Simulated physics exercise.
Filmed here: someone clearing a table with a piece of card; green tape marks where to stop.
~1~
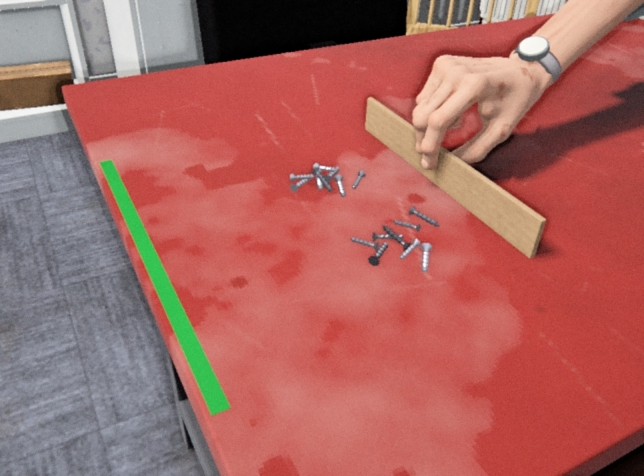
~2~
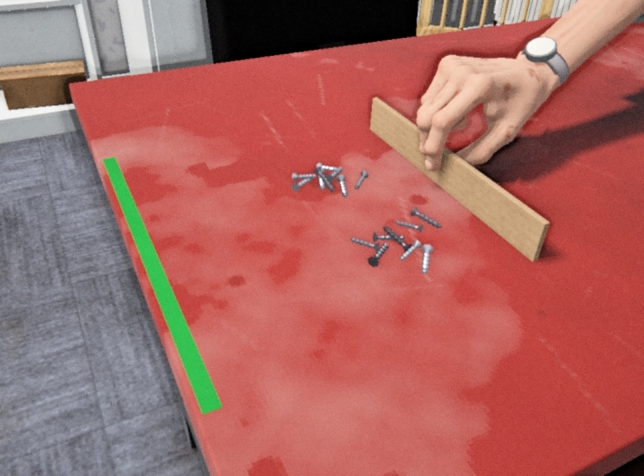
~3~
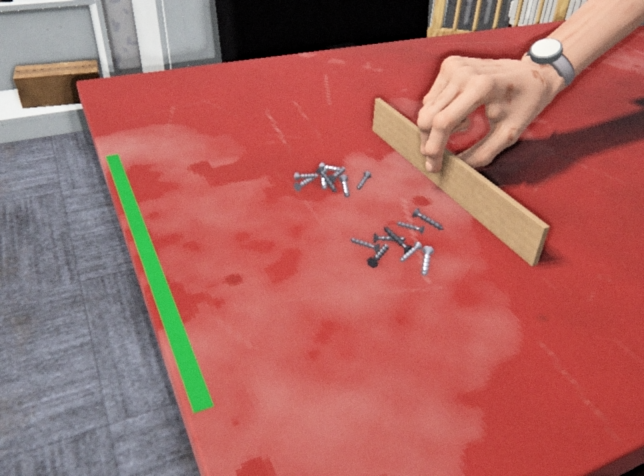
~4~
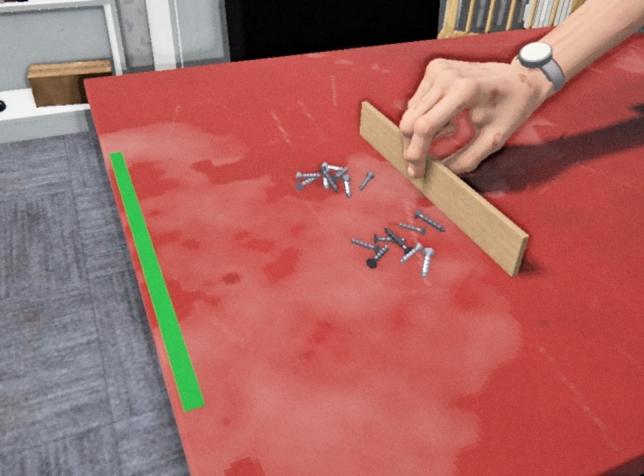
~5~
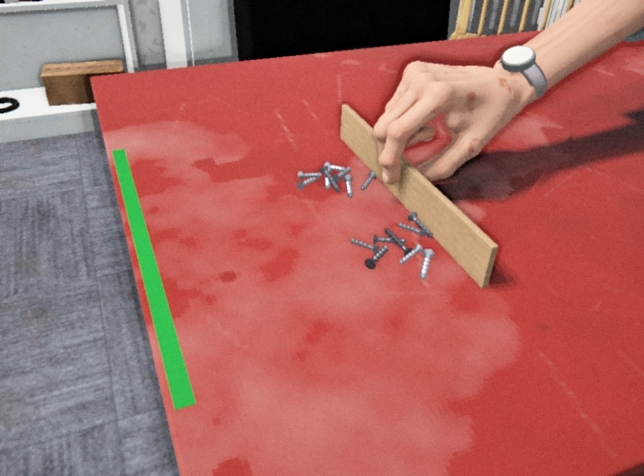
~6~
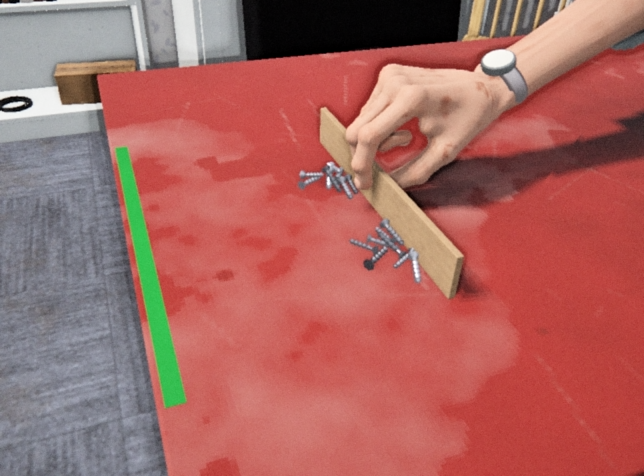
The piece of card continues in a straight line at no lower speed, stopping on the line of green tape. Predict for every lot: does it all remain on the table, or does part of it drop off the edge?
Outcome: The nearer lot loses some bits. The farther lot loses some bits.
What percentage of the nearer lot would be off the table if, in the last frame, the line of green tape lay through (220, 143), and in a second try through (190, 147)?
Off the table: Some 0 per cent first, 0 per cent second.
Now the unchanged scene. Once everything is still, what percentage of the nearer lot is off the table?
Estimated share: About 100 in a hundred.
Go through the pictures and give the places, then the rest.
In the first picture, piece of card at (522, 226), at rest; green tape at (109, 170), right by the edge; edge at (138, 265); nearer lot at (389, 237), a few steel screws; farther lot at (319, 181), a few steel screws.
In the second picture, piece of card at (525, 229), at rest; farther lot at (321, 180).
In the third picture, piece of card at (525, 232); nearer lot at (391, 239).
In the fourth picture, piece of card at (505, 241); farther lot at (326, 180).
In the fifth picture, piece of card at (475, 251); nearer lot at (391, 240), a small part pushed along.
In the sixth picture, piece of card at (443, 261); green tape at (123, 156); edge at (128, 250); nearer lot at (384, 244), about a third pushed along; farther lot at (329, 180), a small part pushed along.
Then, 0.59 s past the last view, piece of card still moving, near (256, 187); nearer lot all on the table, its front near (237, 259); farther lot all on the table, its front near (222, 198).
Then, 1.20 s past the last view, piece of card stopped at the green tape; nearer lot most over the edge; farther lot about two thirds over the edge.
Then, 1.48 s past the last view, piece of card stopped at the green tape; nearer lot all over the edge; farther lot all over the edge.
Finally, piece of card stopped at the green tape; nearer lot all over the edge; farther lot all over the edge.
